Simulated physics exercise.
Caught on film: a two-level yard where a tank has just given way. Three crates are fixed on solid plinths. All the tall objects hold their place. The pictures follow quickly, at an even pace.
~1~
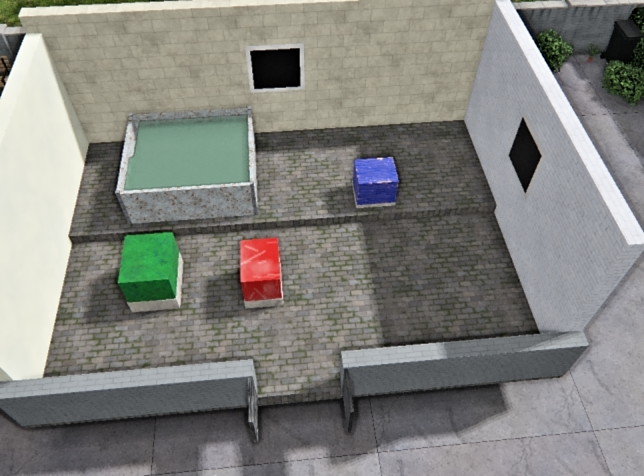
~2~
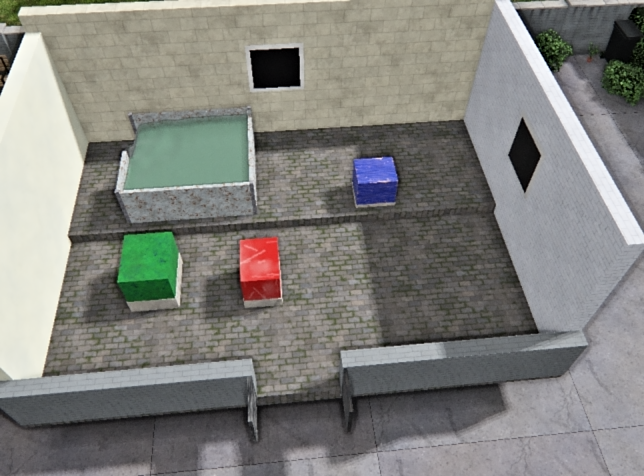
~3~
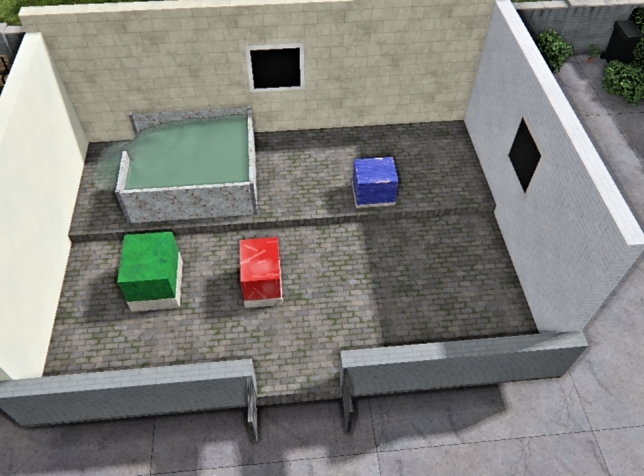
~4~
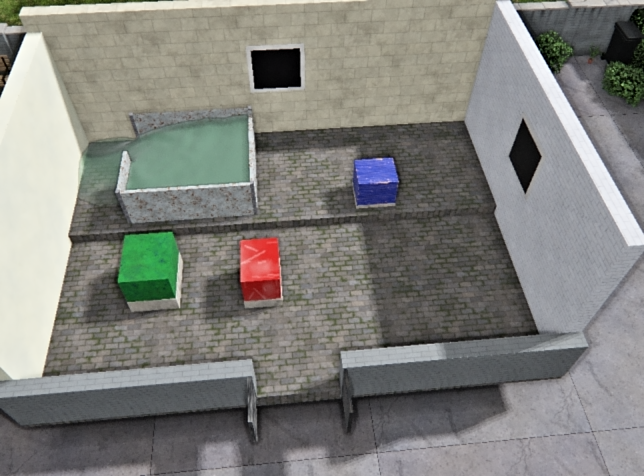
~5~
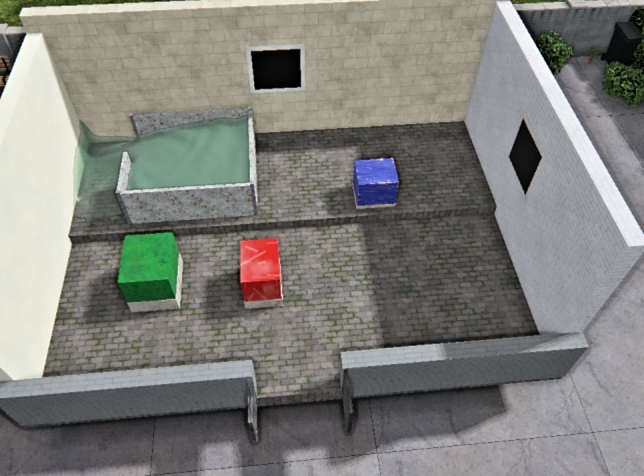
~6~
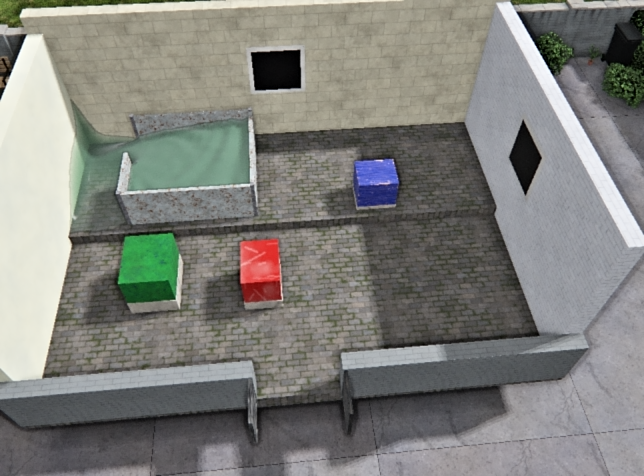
In a walled, paved yard with green, red and blue blocks, a stone tank of greenish water stands full at the back left. Its left side gives way and water pours out through the gap, spreads across the paving to the left wall and climbs against it, while the blocks stay still.
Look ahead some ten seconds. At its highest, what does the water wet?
One by one: The green crate stays dry; the blue crate stays dry; the red crate stays dry.
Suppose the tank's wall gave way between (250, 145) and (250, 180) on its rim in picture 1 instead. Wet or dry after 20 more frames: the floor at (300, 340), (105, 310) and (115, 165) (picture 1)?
One after the other: Not flooded, no water, free of water.
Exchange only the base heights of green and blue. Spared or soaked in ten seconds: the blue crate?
Then: The blue one is safe.
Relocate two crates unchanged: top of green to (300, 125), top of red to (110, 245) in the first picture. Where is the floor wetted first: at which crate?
It is the one in red.
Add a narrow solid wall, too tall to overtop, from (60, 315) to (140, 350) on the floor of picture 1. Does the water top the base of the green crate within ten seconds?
Then: The green one is soaked.
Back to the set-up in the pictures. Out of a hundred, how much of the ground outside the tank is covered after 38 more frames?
Near 85 in a hundred.
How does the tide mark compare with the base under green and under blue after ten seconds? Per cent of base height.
Roughly 70 per cent, then 70 per cent.
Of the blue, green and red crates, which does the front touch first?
I say the green crate.
A moment on, water covers 10 % of the floor; the green crate not reached, the blue crate not reached, the red crate not reached.
Next, water covers 20 % of the floor; the green crate water round its plinth, the blue crate not reached, the red crate not reached.
Then, water covers 45 % of the floor; the green crate water round its plinth, the blue crate water round its plinth, the red crate water round its plinth.
Later, water covers 85 % of the floor; the green crate water round its plinth, the blue crate water round its plinth, the red crate water round its plinth.
In the end, water covers 85 % of the floor; the green crate stayed above the water, the blue crate stayed above the water, the red crate stayed above the water.
